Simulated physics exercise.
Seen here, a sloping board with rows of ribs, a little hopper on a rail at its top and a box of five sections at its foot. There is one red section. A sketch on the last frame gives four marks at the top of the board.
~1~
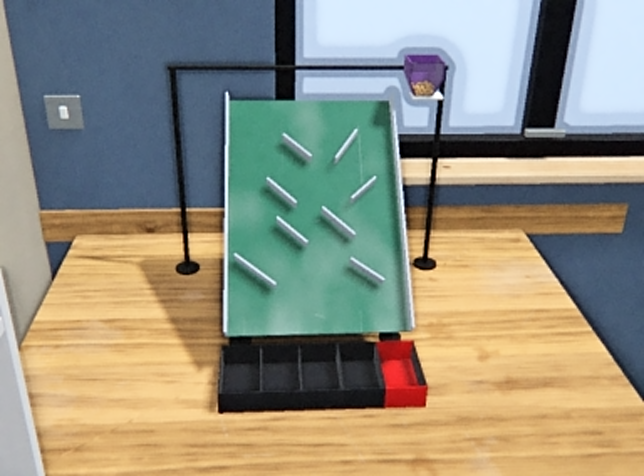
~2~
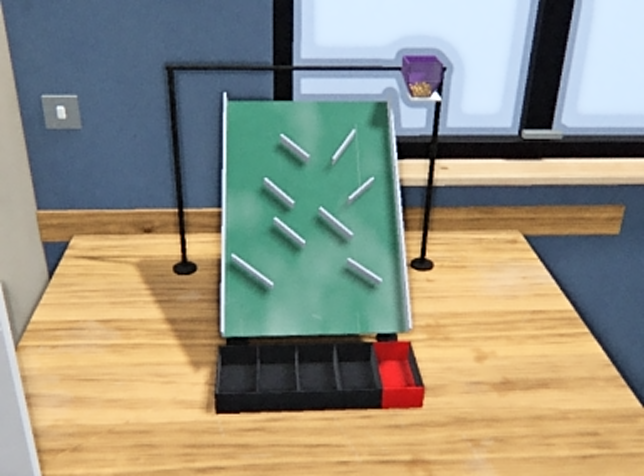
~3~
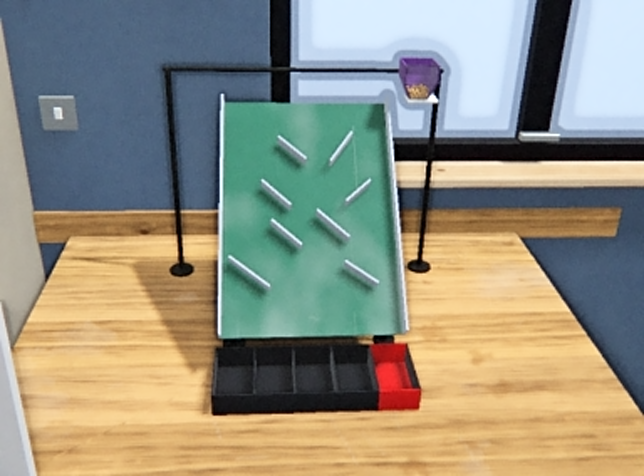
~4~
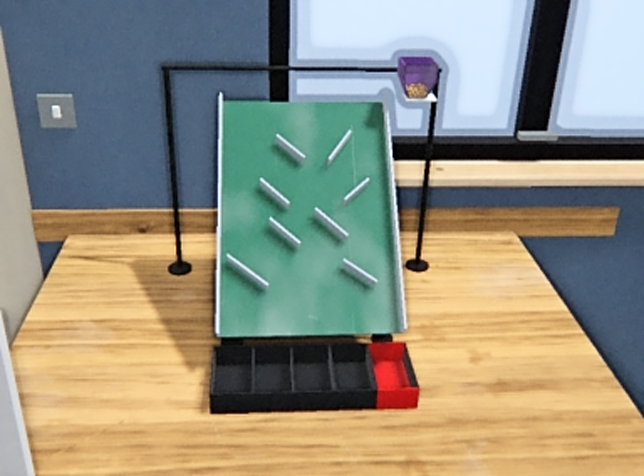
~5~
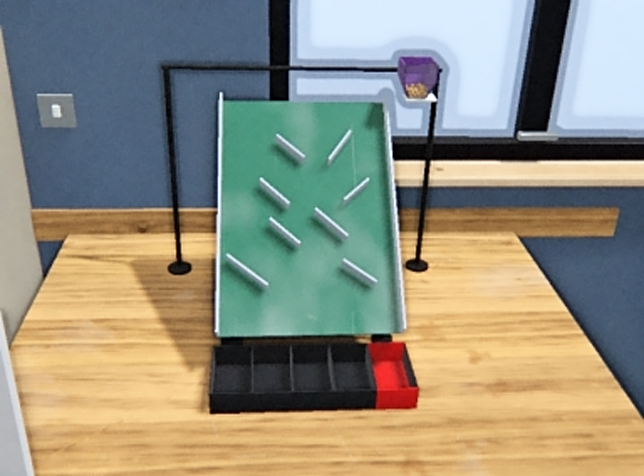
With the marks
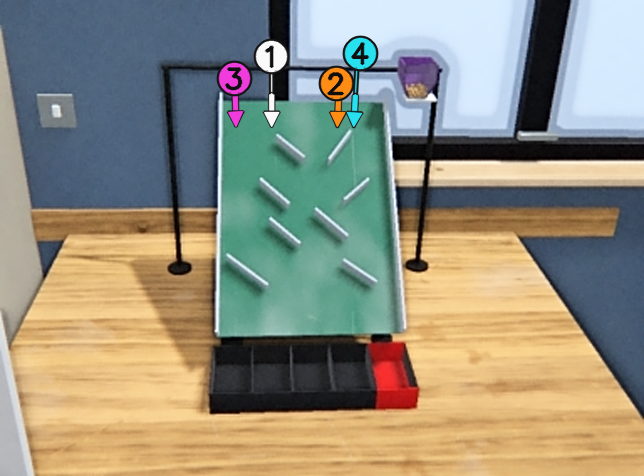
On a wooden table, a green sloping board stands still beneath a small purple hopper.
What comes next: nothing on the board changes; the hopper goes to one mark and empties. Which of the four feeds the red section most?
4 is best.
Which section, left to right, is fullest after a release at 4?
It is the fifth one.
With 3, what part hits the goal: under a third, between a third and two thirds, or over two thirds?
Under a third.
On the marked copy, mark 1 meets the board at (271, 121); mark 2 meets the board at (337, 121); mark 3 meets the board at (235, 121); mark 4 meets the board at (354, 121).
If 1 is chosen, about a quarter in the red section, about half in other sections, about a third outside the box.
If 2 is chosen, about a quarter in the red section, about half in other sections, about a third outside the box.
If 3 is chosen, a small part in the red section, about two thirds in other sections, about a quarter outside the box.
If 4 is chosen, about half in the red section, about a quarter in other sections, about a quarter outside the box.
